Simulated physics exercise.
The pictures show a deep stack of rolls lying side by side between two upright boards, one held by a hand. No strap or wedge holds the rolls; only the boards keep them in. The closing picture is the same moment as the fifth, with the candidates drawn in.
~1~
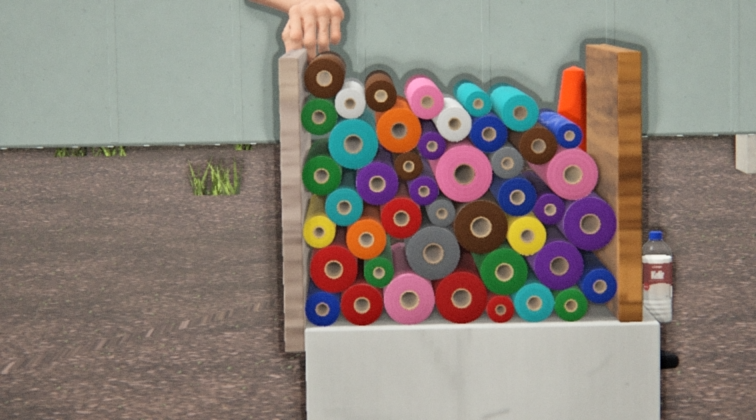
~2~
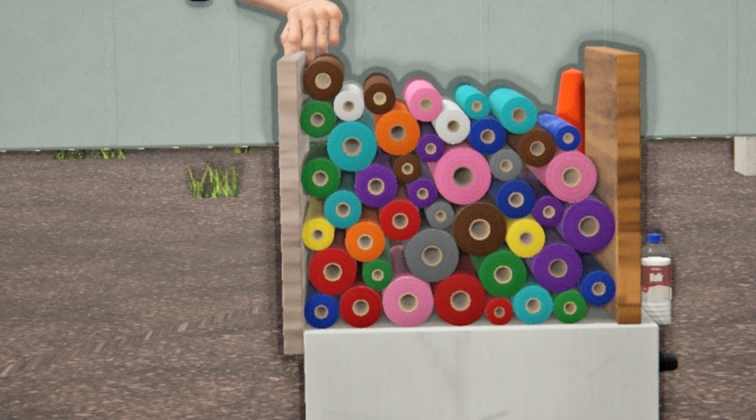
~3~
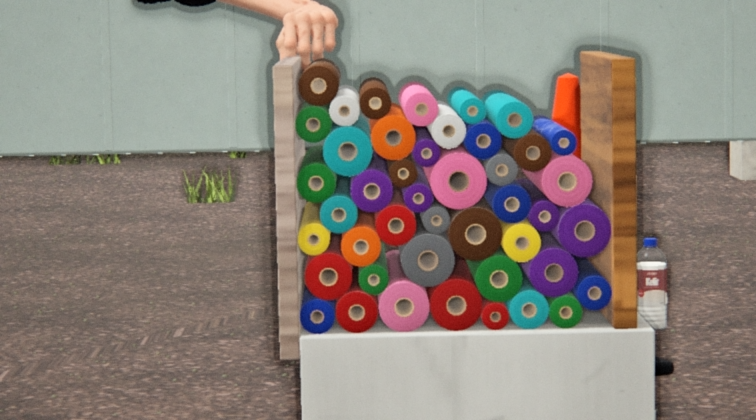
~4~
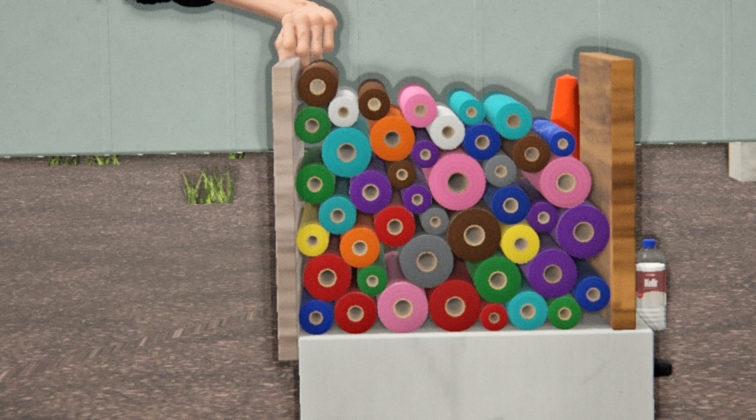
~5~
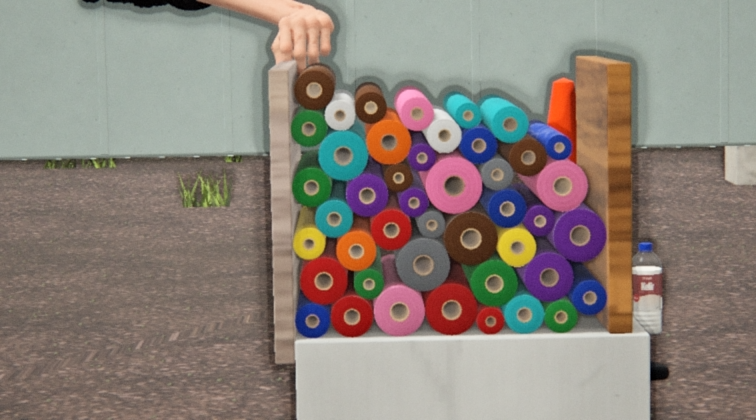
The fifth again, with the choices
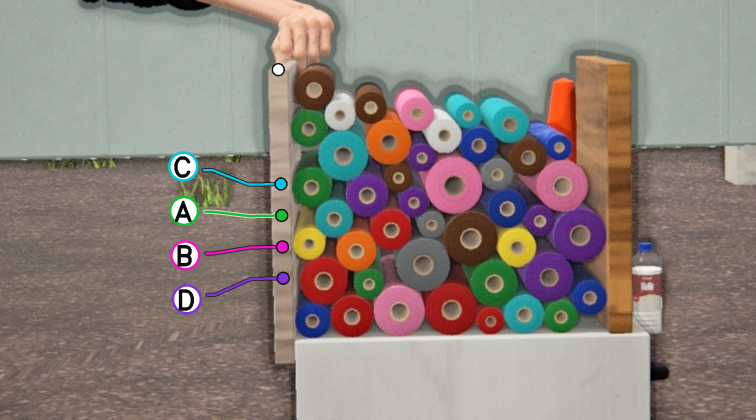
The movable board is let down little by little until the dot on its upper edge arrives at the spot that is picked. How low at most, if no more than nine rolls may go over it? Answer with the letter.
The last mark within the limit is B.
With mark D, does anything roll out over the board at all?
Yes, at D.
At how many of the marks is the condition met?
Three of them.
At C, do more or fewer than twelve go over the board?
Fewer than twelve.
On the marked copy, A at (282, 215); B at (283, 247); C at (281, 184); D at (284, 278); the white dot at (279, 69).
With B. Early on, top of the board (291, 151).
Further on, top of the board (293, 242).
At the end, top of the board (293, 246), eight out over the board.
As for the rest, A three out over the board; C three out over the board; D more than nine out over the board.
